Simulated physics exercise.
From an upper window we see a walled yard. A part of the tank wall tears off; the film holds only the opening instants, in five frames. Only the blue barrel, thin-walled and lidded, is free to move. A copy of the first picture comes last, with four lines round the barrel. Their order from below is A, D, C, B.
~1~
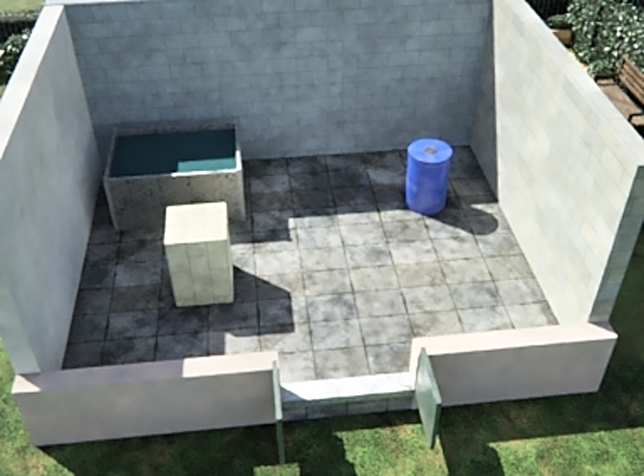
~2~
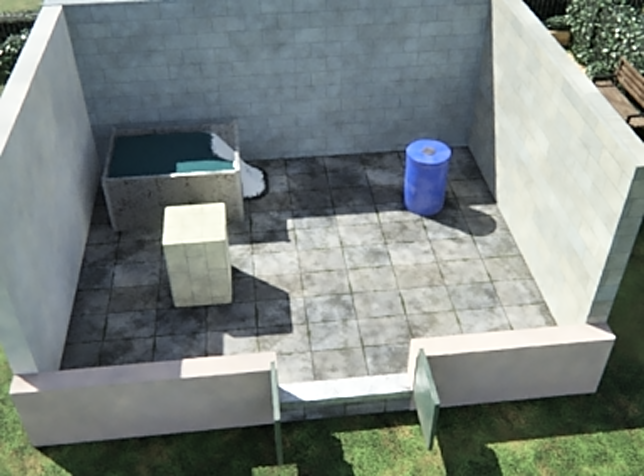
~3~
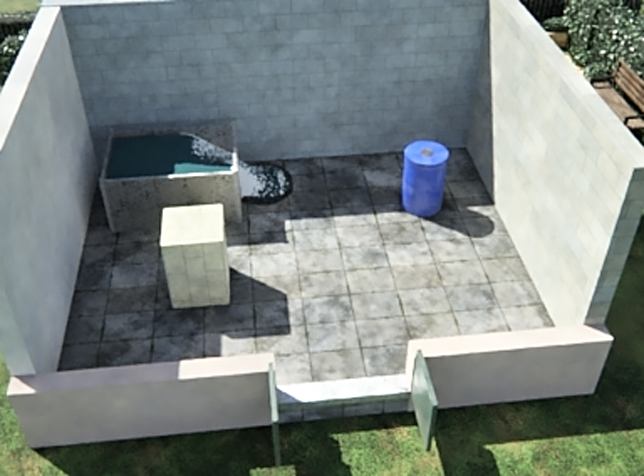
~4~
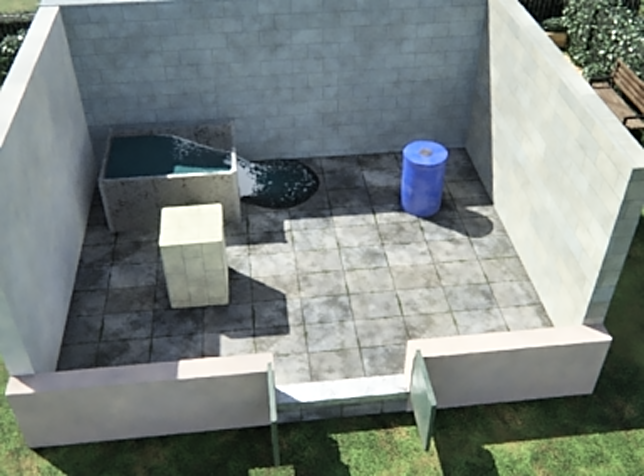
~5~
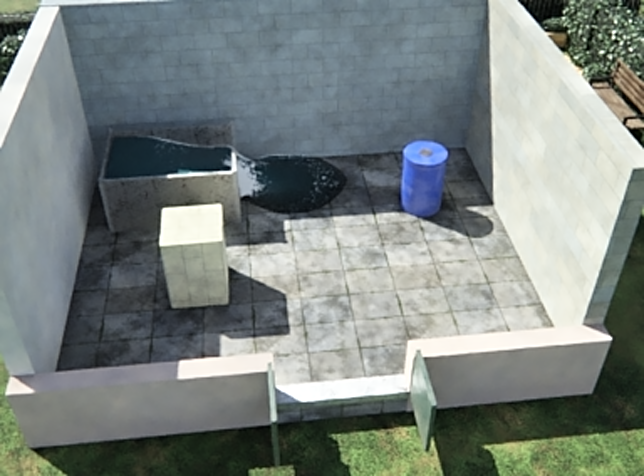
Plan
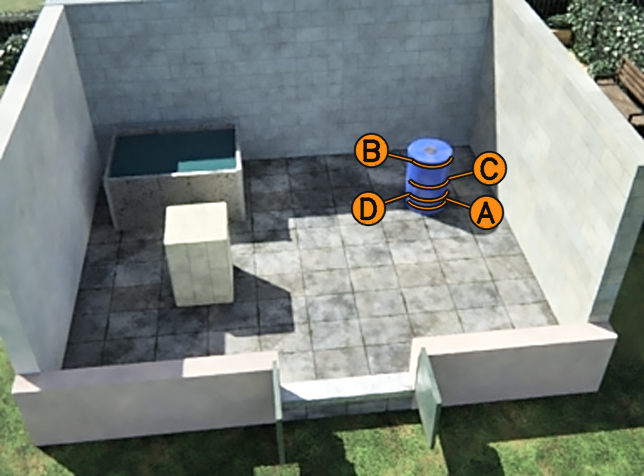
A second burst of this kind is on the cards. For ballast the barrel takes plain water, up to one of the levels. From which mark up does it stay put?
Go for D.
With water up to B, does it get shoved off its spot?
No.
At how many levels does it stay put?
Three of them.
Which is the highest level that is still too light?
That would be A.
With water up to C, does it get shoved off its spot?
No.
On the marked copy, A at (430, 208); B at (435, 166); C at (432, 187); D at (431, 200); from the bottom up A, D, C, B.
For level A, it is pushed about 3 times its own width away.
For level B, it does not move.
For level C, it does not move.
For level D, it does not move.
